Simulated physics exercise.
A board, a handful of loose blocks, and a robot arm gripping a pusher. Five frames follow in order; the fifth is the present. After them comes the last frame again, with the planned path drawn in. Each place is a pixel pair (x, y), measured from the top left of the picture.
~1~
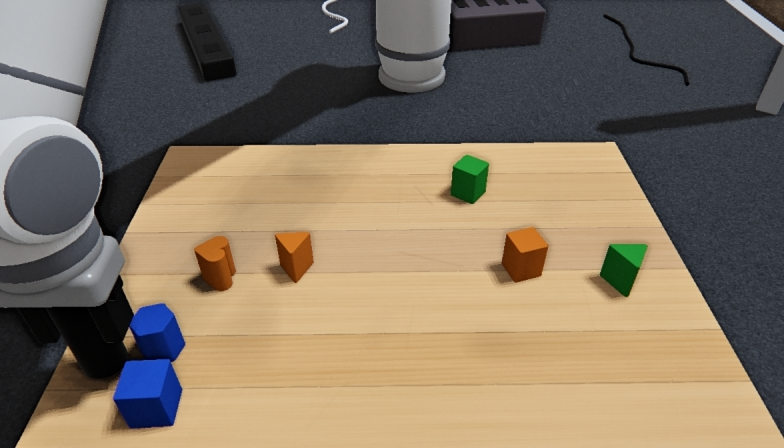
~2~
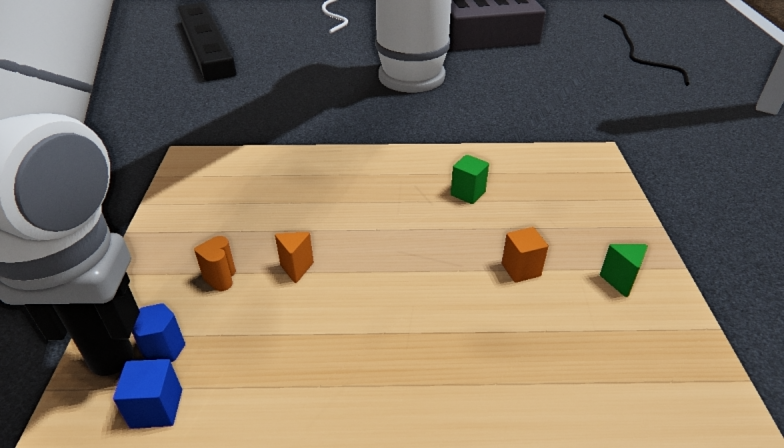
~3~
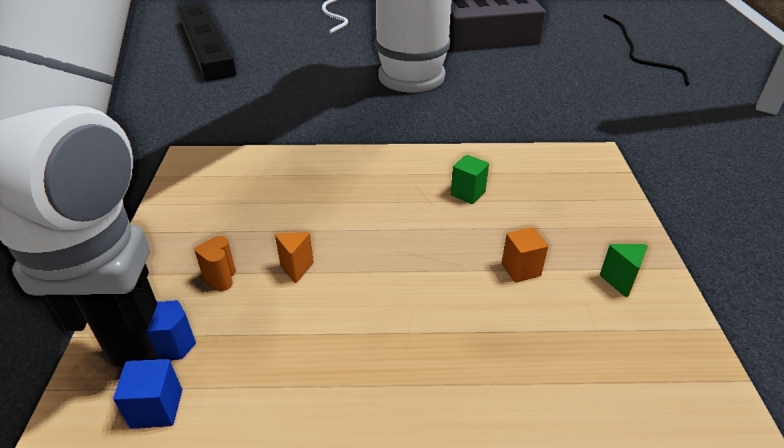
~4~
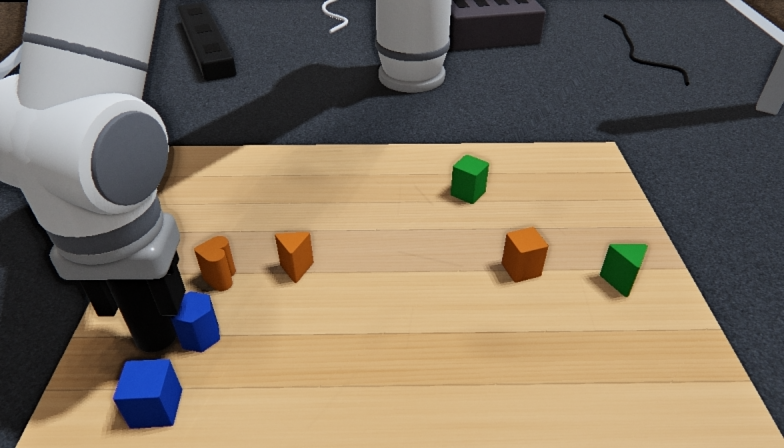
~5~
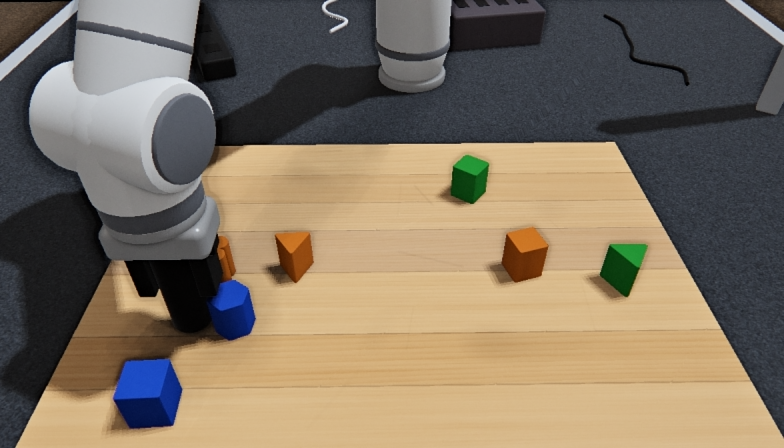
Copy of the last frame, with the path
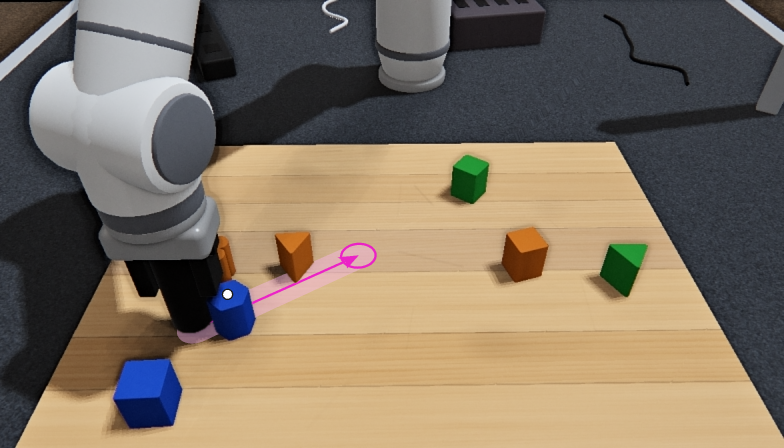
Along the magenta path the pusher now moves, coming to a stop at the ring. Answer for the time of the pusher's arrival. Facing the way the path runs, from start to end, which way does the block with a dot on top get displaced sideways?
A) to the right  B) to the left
A - to the right.
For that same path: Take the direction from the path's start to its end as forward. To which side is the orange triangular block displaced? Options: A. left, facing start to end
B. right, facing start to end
Correct choice: A.
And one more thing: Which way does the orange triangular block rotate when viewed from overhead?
Looking down on the board, it turns counter-clockwise.
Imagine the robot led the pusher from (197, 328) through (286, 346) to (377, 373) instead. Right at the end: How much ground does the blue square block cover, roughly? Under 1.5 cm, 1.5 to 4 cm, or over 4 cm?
Travels under 1.5 cm.
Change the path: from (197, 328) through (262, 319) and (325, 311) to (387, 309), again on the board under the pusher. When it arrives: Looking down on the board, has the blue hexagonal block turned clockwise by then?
Going by the path, no.
The line goes from (197, 328) directly to (358, 255); the dot is on the blue hexagonal block.
On the path given first. One third of the way, pusher at (254, 293); blue hexagonal block at (276, 288), turned 35° clockwise.
Two thirds of the way, pusher at (308, 270); blue hexagonal block at (279, 288), turned 45° clockwise; orange triangular block at (306, 228), turned 65° anticlockwise.
At the end, pusher at (358, 248); orange heart-shaped block unmoved; blue hexagonal block at (279, 288), turned 45° clockwise; orange triangular block at (308, 223), turned 85° anticlockwise.
